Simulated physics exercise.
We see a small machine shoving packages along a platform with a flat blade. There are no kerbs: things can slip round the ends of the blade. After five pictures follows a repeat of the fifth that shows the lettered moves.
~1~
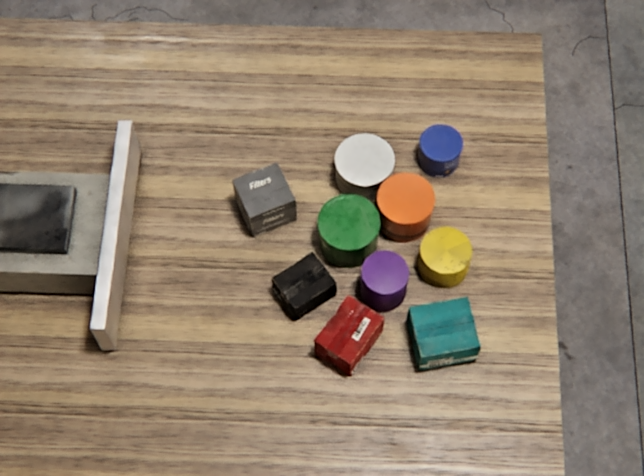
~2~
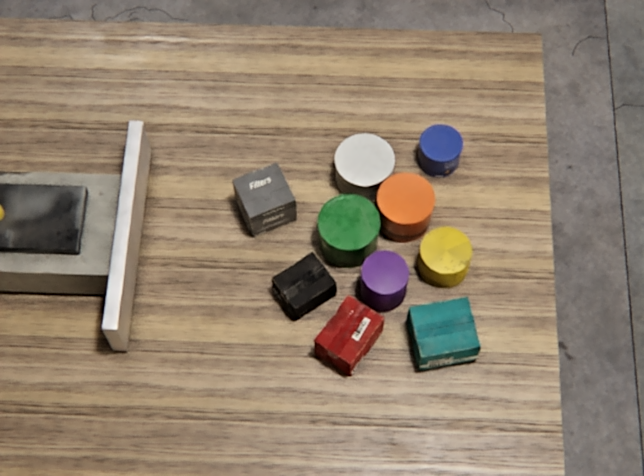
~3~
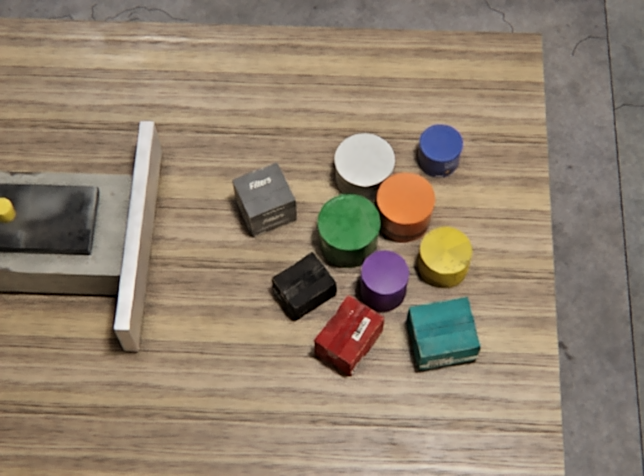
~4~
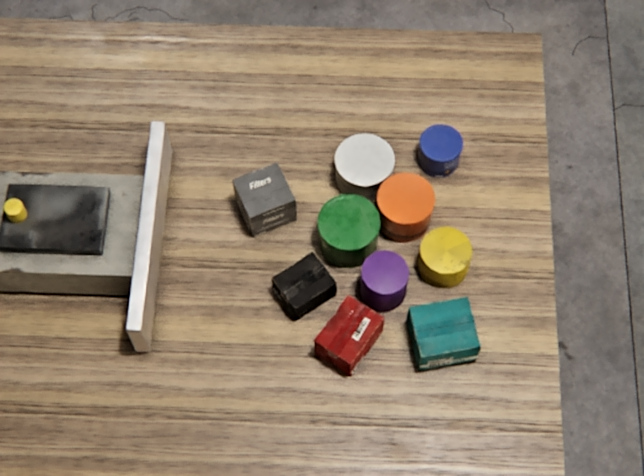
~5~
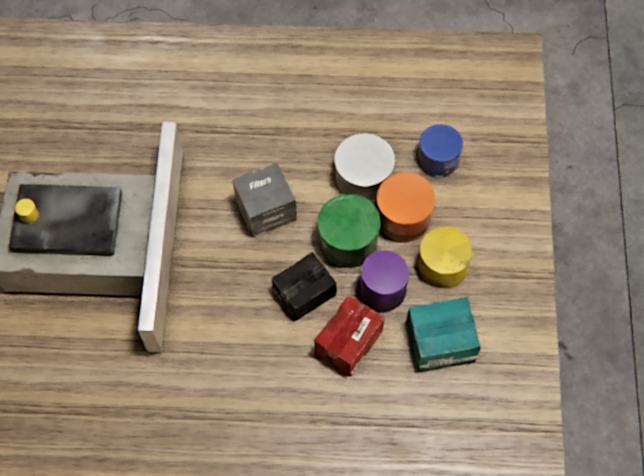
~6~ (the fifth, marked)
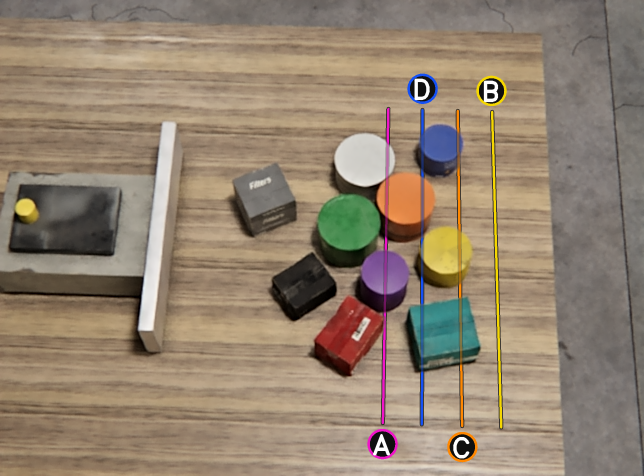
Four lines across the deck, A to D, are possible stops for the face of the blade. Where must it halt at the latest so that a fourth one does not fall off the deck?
No fourth one falls up to C.
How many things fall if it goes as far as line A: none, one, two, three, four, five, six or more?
The count is none.
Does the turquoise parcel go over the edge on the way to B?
Yes.
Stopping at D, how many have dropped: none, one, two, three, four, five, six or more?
By then, none.
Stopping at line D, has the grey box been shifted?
Yes.
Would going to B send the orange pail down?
Yes.
On the copy, A at (386, 256); B at (496, 259); C at (460, 258); D at (422, 257).
On C. First, robot (184, 222); orange pail (410, 207); green pail (358, 233).
Then, robot (293, 226); yellow canister (507, 280); turquoise parcel (473, 340).
Finally, robot (374, 229); yellow canister over the edge; turquoise parcel (556, 352); one fallen.
By contrast, A is within the limit but short; B drops five; D is within the limit but short.
